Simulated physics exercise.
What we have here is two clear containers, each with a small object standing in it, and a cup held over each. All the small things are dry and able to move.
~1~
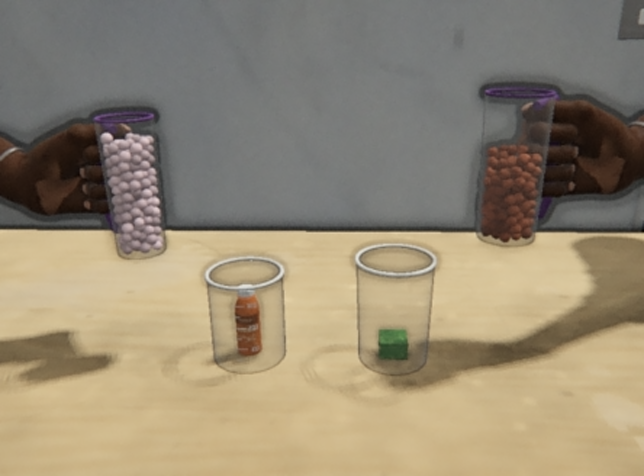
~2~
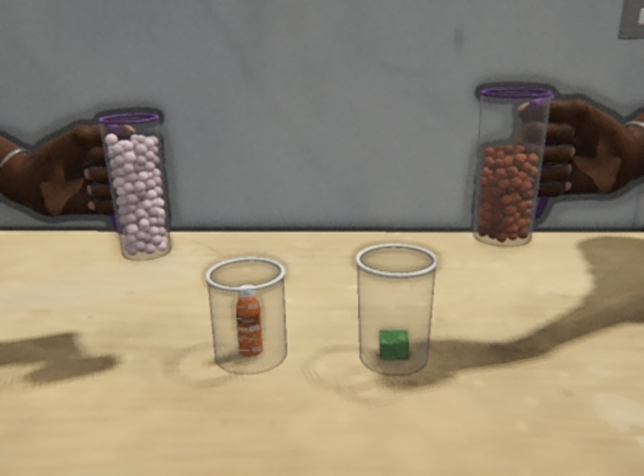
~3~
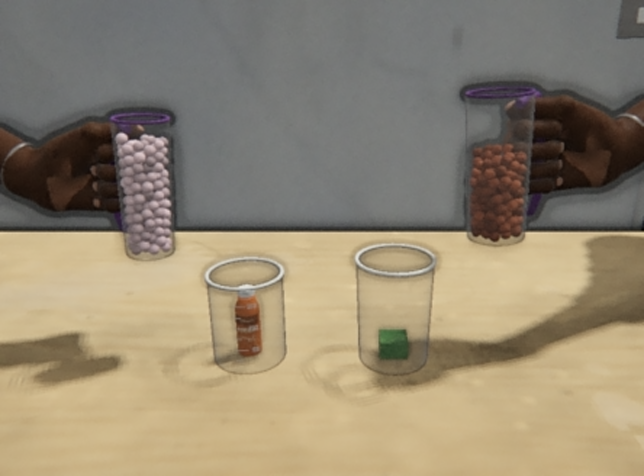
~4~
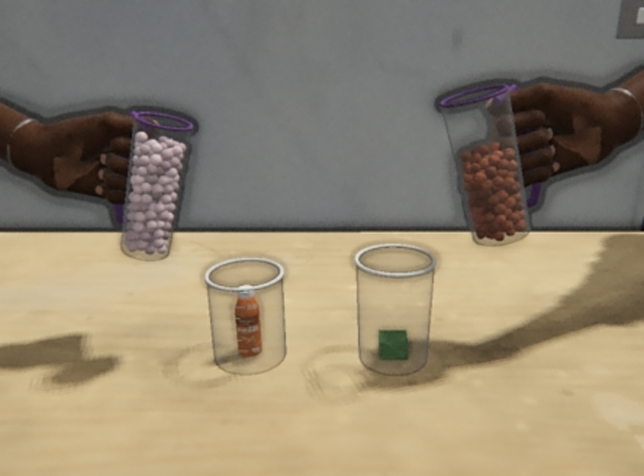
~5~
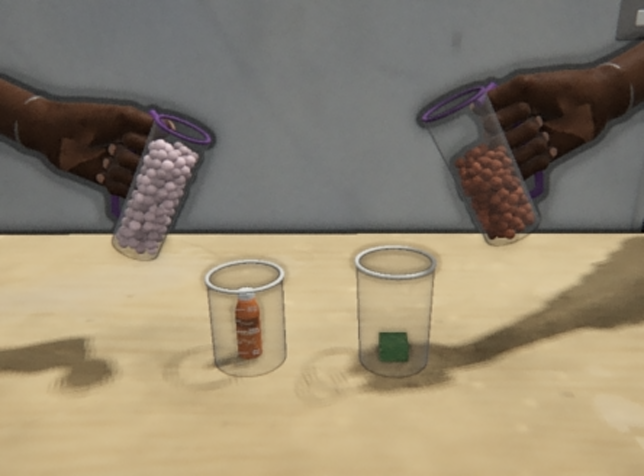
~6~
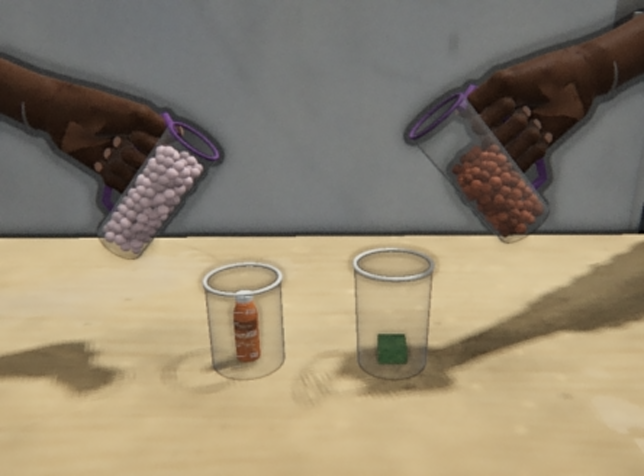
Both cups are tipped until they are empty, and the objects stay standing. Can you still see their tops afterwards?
Left: Expect it to poke clear. Right: Expect it to be fully submerged.
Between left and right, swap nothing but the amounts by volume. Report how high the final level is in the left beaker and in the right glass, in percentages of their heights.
Fill heights - left near 55 %, right near 55 %.
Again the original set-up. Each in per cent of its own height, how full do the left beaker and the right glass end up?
Left 60, right 50, roughly.
Then, 0.62 s later than the last frame, left beaker empty, nearly all of its cupful still in the cup; right glass empty, all of its cupful still in the cup.
Then, 1.16 s later than the last frame, left beaker a quarter full, roughly half of its cupful still in the cup, one piece on the counter; right glass nearly empty, the larger part of its cupful still in the cup.
Then, 1.62 s later than the last frame, left beaker half full, none of its cupful still in the cup, a few pieces on the counter; right glass a third full, none of its cupful still in the cup.
When it is over, left beaker two thirds full (surface near (245, 310)), a few pieces on the counter; right glass half full (surface near (392, 313)), nothing beside it; the left thing is still showing; the right thing is covered.
